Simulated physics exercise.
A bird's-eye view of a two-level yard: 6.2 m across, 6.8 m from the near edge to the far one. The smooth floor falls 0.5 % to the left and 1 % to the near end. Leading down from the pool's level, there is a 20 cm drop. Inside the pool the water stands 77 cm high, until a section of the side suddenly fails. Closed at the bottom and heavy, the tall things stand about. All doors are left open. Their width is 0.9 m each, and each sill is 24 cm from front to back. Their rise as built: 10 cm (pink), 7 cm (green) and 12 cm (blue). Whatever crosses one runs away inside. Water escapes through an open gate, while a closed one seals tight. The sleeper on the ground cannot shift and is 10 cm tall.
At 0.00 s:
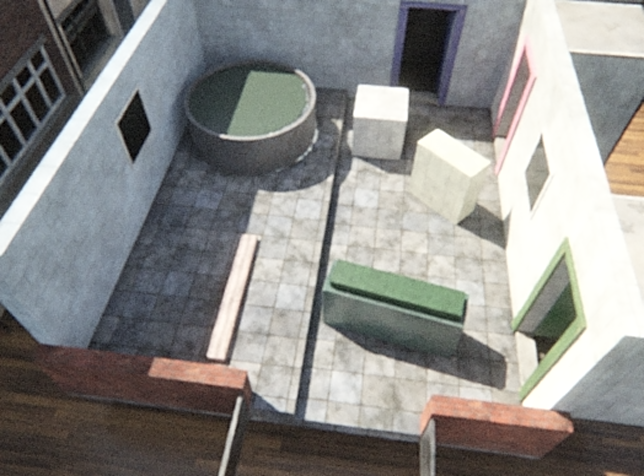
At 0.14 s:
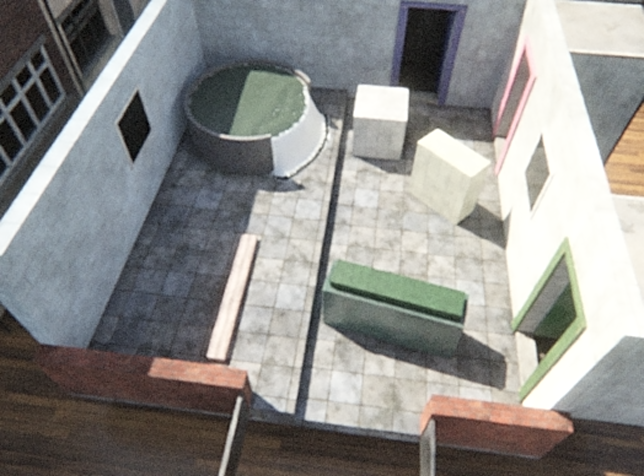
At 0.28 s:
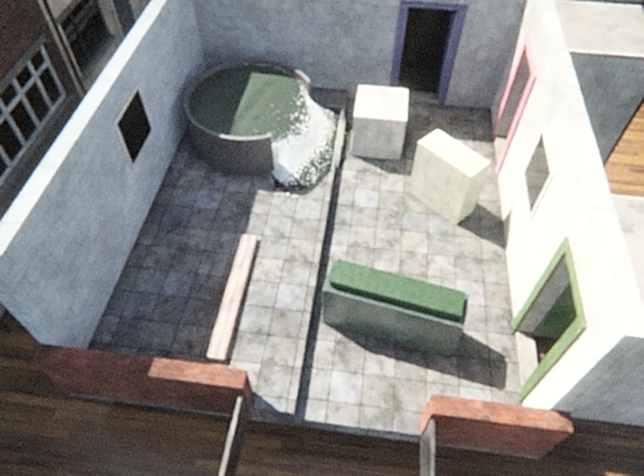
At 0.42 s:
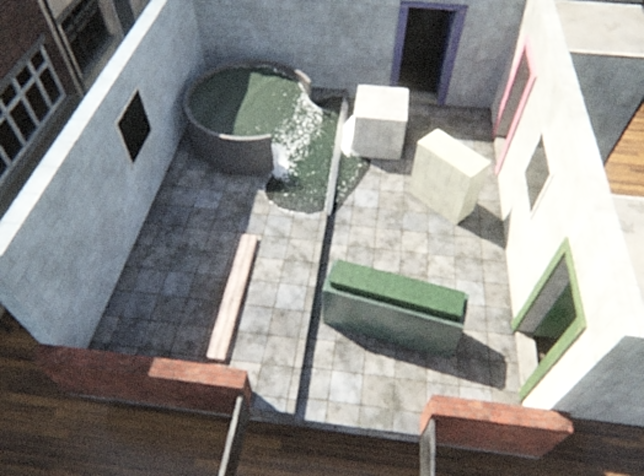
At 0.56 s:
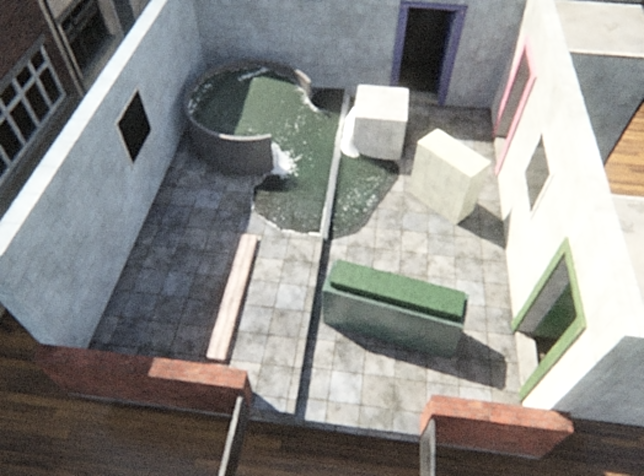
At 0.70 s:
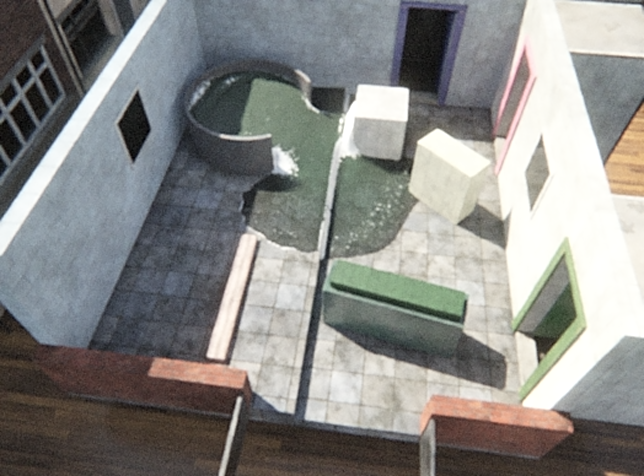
In a walled, tiled yard with open doorways, a round pool's side gave way at the right, and green water gushed out, spreading across the floor around a white block and toward the near end.
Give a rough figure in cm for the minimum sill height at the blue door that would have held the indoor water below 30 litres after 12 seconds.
8 cm.
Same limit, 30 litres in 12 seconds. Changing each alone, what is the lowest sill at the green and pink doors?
You'd want about 23 centimetres at green and about 15 centimetres at pink.
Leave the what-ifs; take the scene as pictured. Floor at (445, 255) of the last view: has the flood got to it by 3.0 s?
Point status: Inundated.
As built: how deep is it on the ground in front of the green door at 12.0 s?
A ruler would read roughly 13.0 cm.
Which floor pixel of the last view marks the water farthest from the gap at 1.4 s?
The farthest wet point is roughly at (509, 312) in the last view.
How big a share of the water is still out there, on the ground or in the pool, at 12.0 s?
Something near 68 out of a hundred parts.
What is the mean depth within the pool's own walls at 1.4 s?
Averaged depth comes out at about 41 cm.
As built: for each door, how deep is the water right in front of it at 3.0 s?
Pink door 19 cm, green door 21 cm, blue door 10 cm.
After 1.4 s water covers 40 % of the floor, deepest (66 cm) near (347, 146); 11 cm at the blue door, 0 litres in over its 12 cm sill.
After 3.0 s water covers 55 % of the floor, deepest (42 cm) near (520, 416); 10 cm at the blue door, 2 litres in over its 12 cm sill.
After 12.0 s water covers 60 % of the floor, deepest (17 cm) near (480, 424); 6 cm at the blue door, 4 litres in over its 12 cm sill.
At the blue door as built, the water arrived by 0.9 s and peaked near 13 cm at 1.8 s.
With a sill of 7 cm, 45 litres would have come in within the 12 s; with 10 cm, 12 litres. So under 30 litres takes about 8 cm.
